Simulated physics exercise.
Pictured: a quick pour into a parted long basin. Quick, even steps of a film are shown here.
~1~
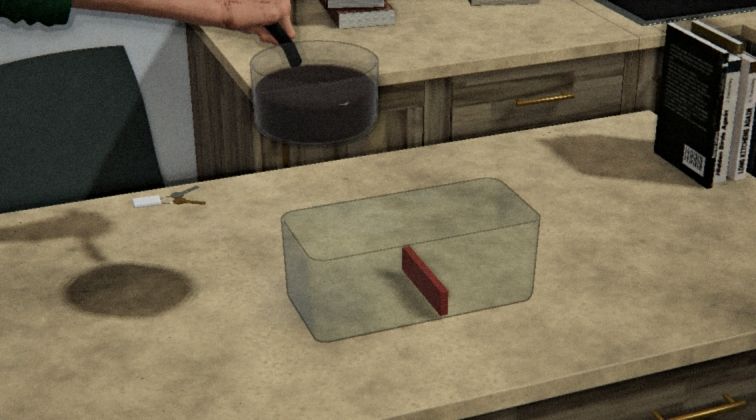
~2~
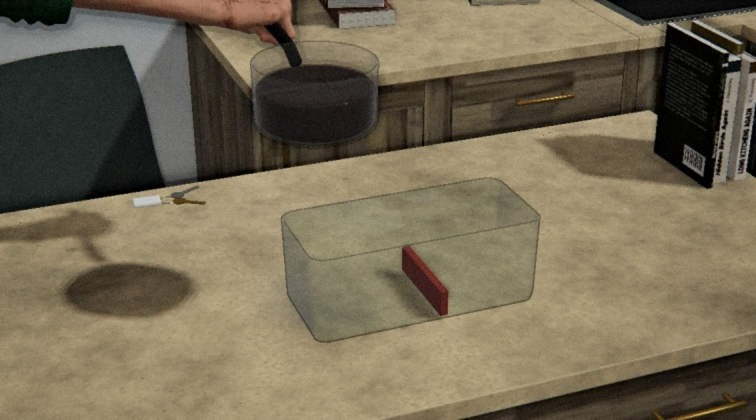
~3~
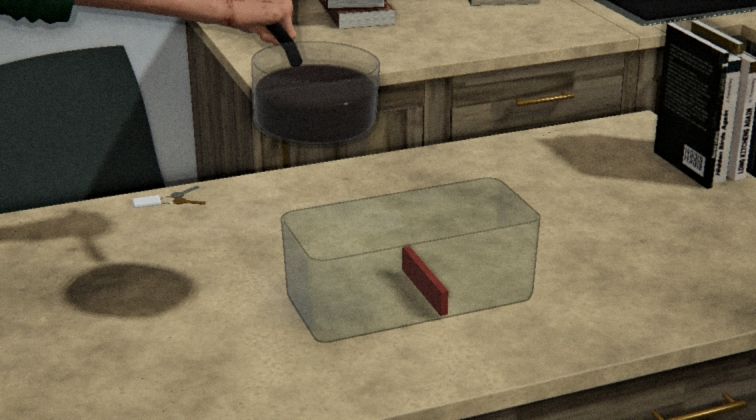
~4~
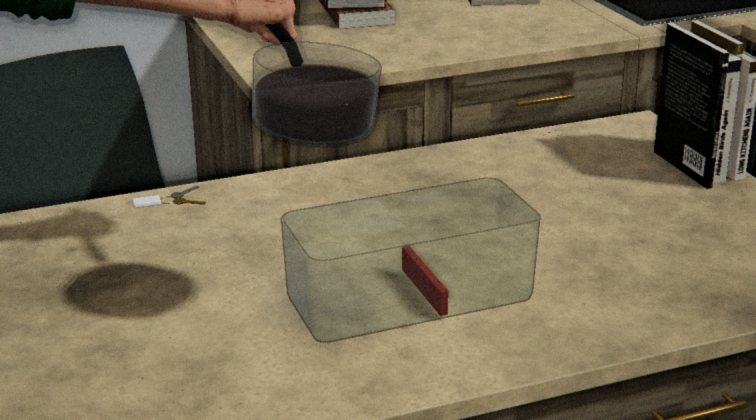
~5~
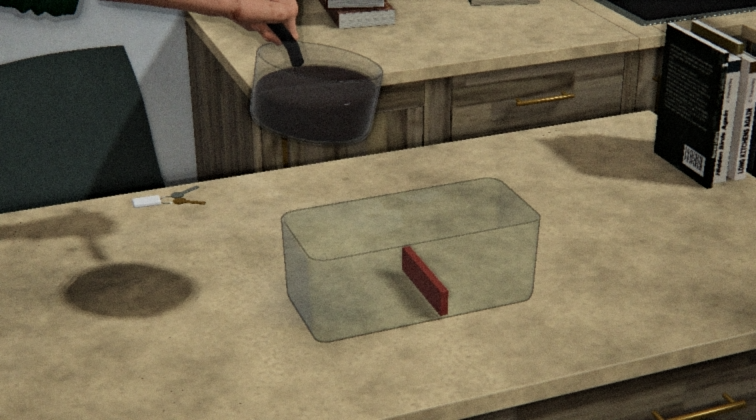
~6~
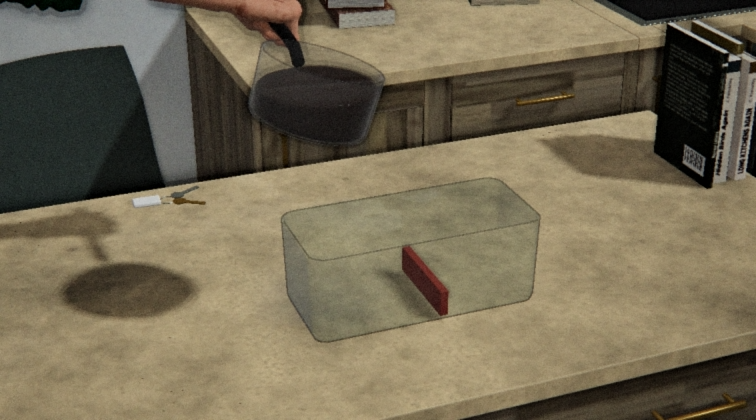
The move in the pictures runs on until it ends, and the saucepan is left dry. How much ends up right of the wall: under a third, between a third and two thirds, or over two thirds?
One third to two thirds.
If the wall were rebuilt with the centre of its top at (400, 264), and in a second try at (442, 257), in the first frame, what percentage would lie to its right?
Try 1: About 85 percent; try 2: About 10 percent.
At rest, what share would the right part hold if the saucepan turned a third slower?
Near 55 parts in a hundred.
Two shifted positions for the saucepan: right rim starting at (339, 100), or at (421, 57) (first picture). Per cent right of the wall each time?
In order, roughly 10 percent and 80 percent.
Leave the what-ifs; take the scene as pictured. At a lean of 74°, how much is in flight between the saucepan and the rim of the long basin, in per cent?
Close to 35 in a hundred.
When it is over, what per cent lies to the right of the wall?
I'd put it at about 45 per cent.
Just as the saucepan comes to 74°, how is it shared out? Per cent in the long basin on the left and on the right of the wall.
Left: 0 %. Right: 0 %.
A moment on, the saucepan is tipped part way and 60 per cent is still to pour, 2 is left of the wall and 0 right of it.
Next, the saucepan is tipped on its side and 17 per cent is still to pour, 22 is left of the wall and 43 right of it.
Then the saucepan is tipped on its side and 4 per cent is still to pour, 45 is left of the wall and 45 right of it.
Later the saucepan is tipped on its side and 1 per cent is still to pour, 52 is left of the wall and 45 right of it.
At rest 53 per cent lies left of the wall, 46 right of it and 1 outside.
